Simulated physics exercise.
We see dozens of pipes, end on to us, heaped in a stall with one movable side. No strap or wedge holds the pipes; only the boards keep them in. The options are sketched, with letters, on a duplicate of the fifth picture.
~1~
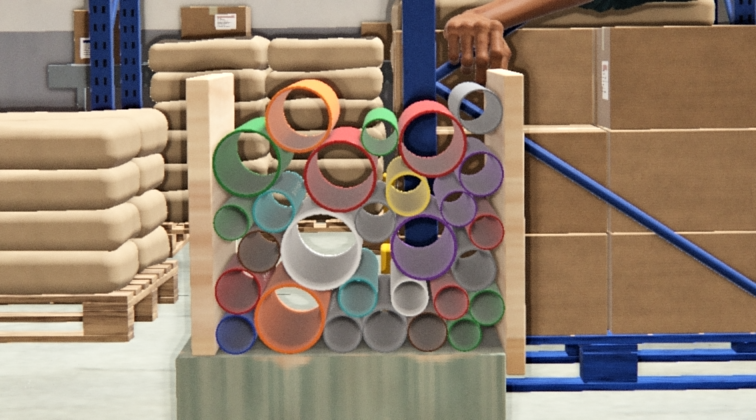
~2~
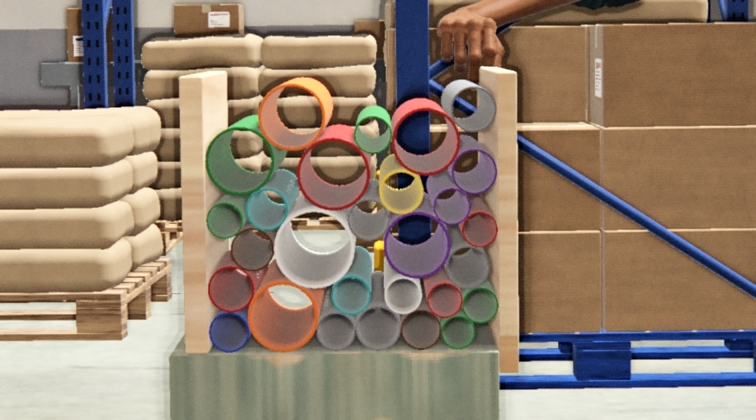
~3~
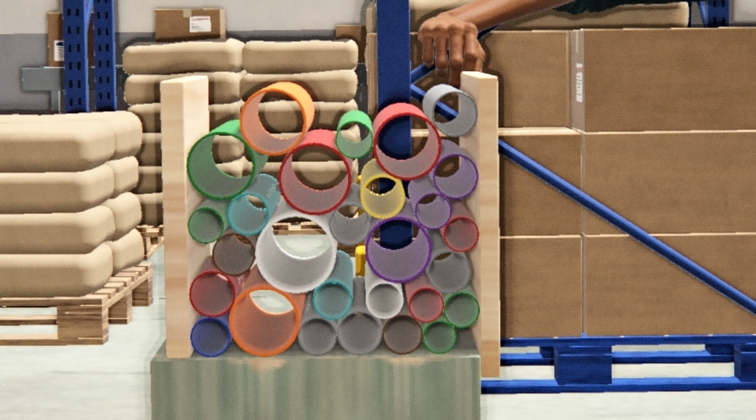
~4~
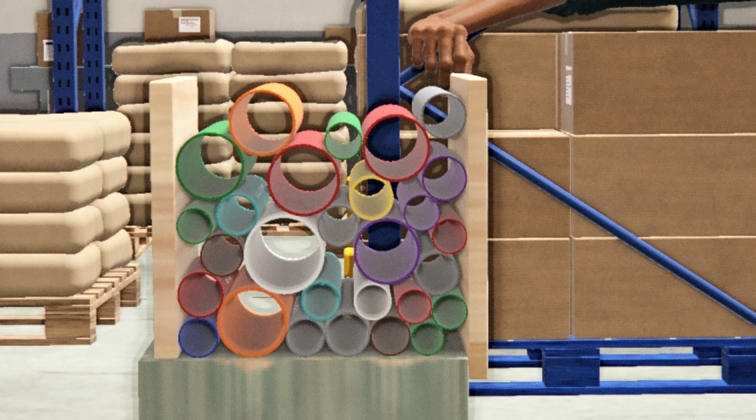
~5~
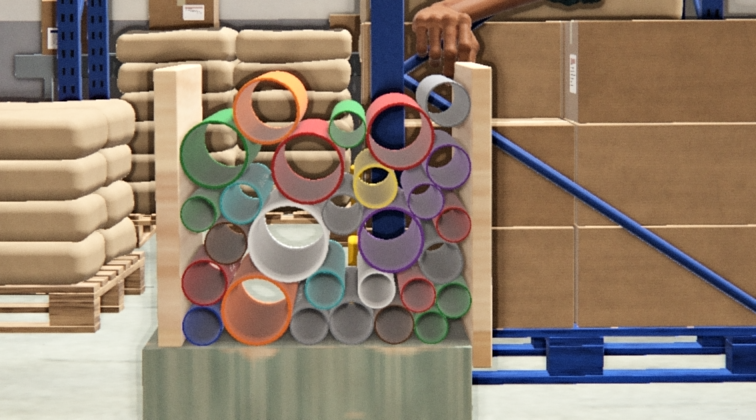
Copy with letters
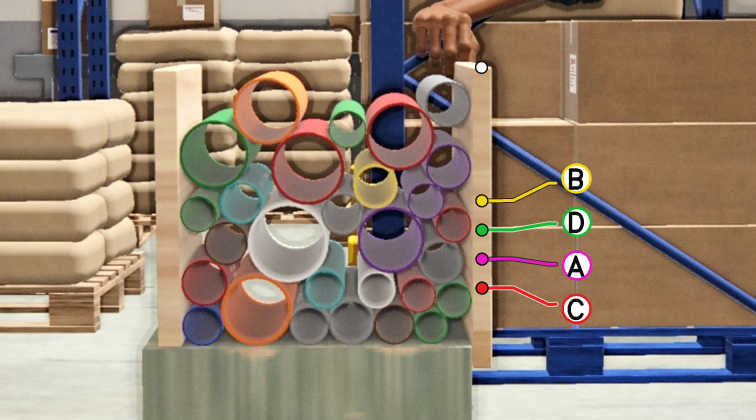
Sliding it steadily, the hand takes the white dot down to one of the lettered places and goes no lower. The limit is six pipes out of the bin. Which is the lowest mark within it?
At most to A.
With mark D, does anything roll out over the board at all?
At D: Yes.
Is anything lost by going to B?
Yes, at B.
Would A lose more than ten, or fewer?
It loses fewer than ten.
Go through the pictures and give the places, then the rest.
In the first picture, a blue pipe (236, 334); a green pipe (465, 334); a grey pipe (474, 270).
In the second picture, a grey pipe (468, 267); a brown pipe (252, 250).
In the third picture, a purple pipe (456, 177); a green pipe (355, 139).
In the fourth picture, side board (466, 213); a blue pipe (198, 338).
In the fifth picture, a green pipe (431, 327); a grey pipe (441, 262); a brown pipe (226, 243).
On the marked copy, A at (482, 259); B at (482, 201); C at (482, 288); D at (482, 230); the white dot at (482, 67).
With A. Early on, top of the board (471, 156).
Further on, top of the board (472, 254).
At the end, top of the board (472, 259), six out over the board.
As for the rest, B one out over the board; C more than six out over the board; D two out over the board.
